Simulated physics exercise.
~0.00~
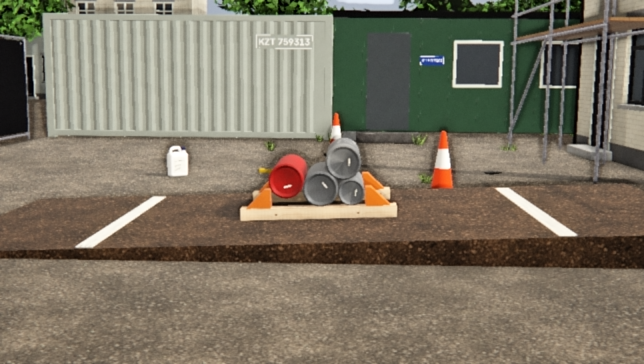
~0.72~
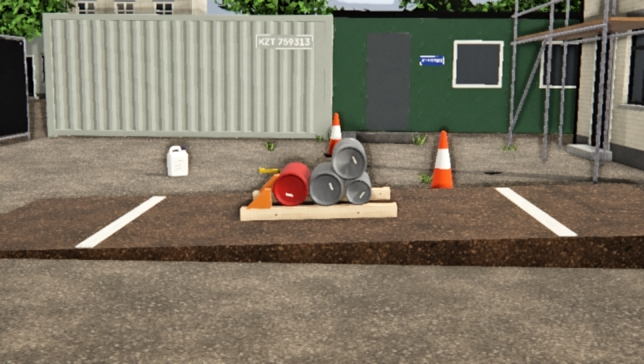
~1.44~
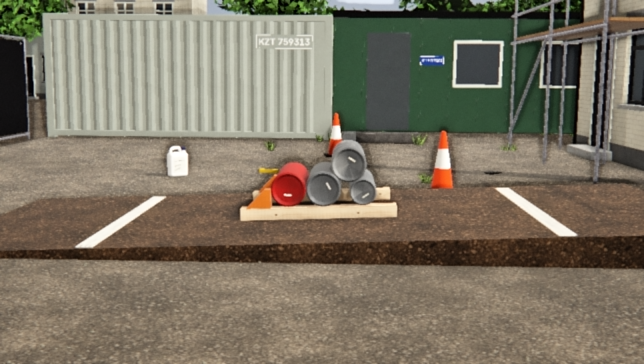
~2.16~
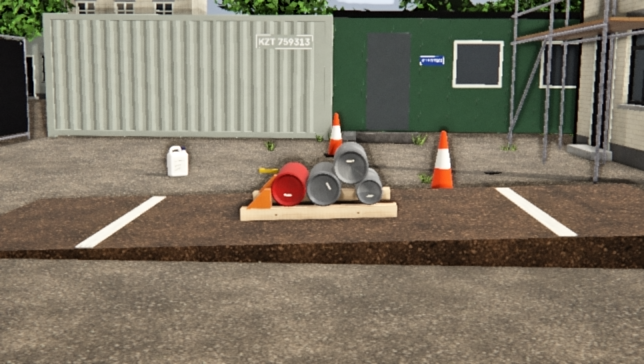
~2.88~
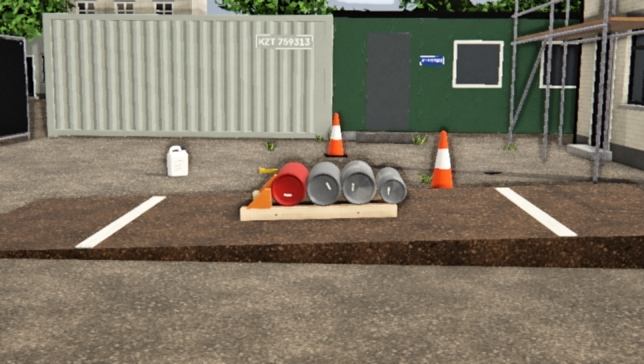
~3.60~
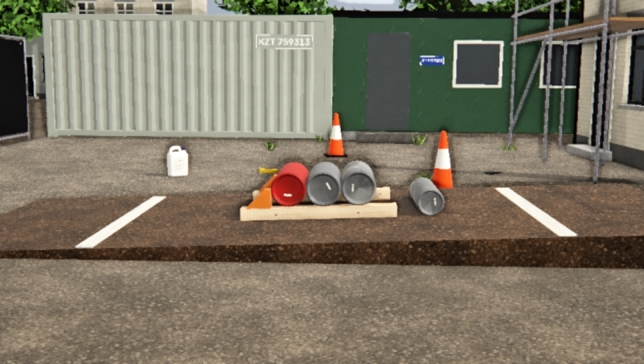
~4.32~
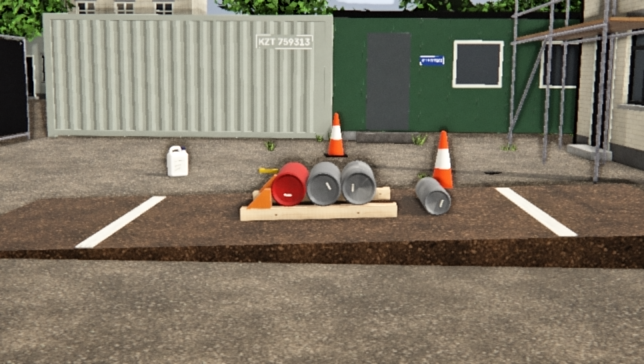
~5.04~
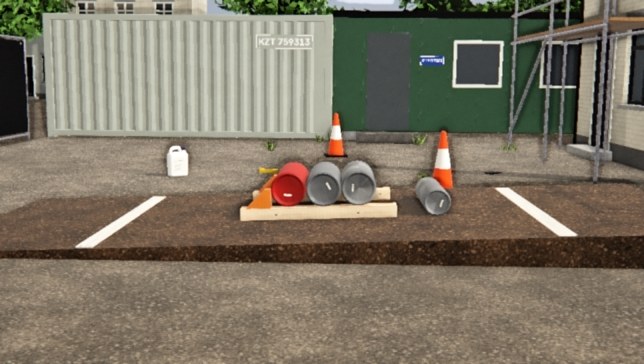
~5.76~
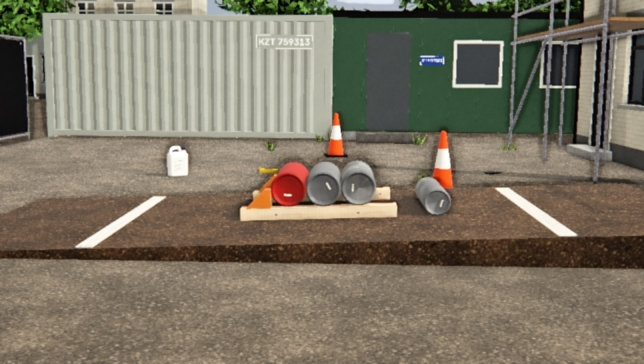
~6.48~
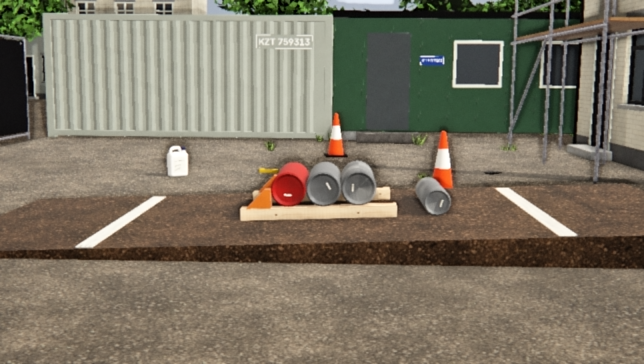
In a yard, stacked cylinders slump and one grey rolls off right, while red stays aboard.
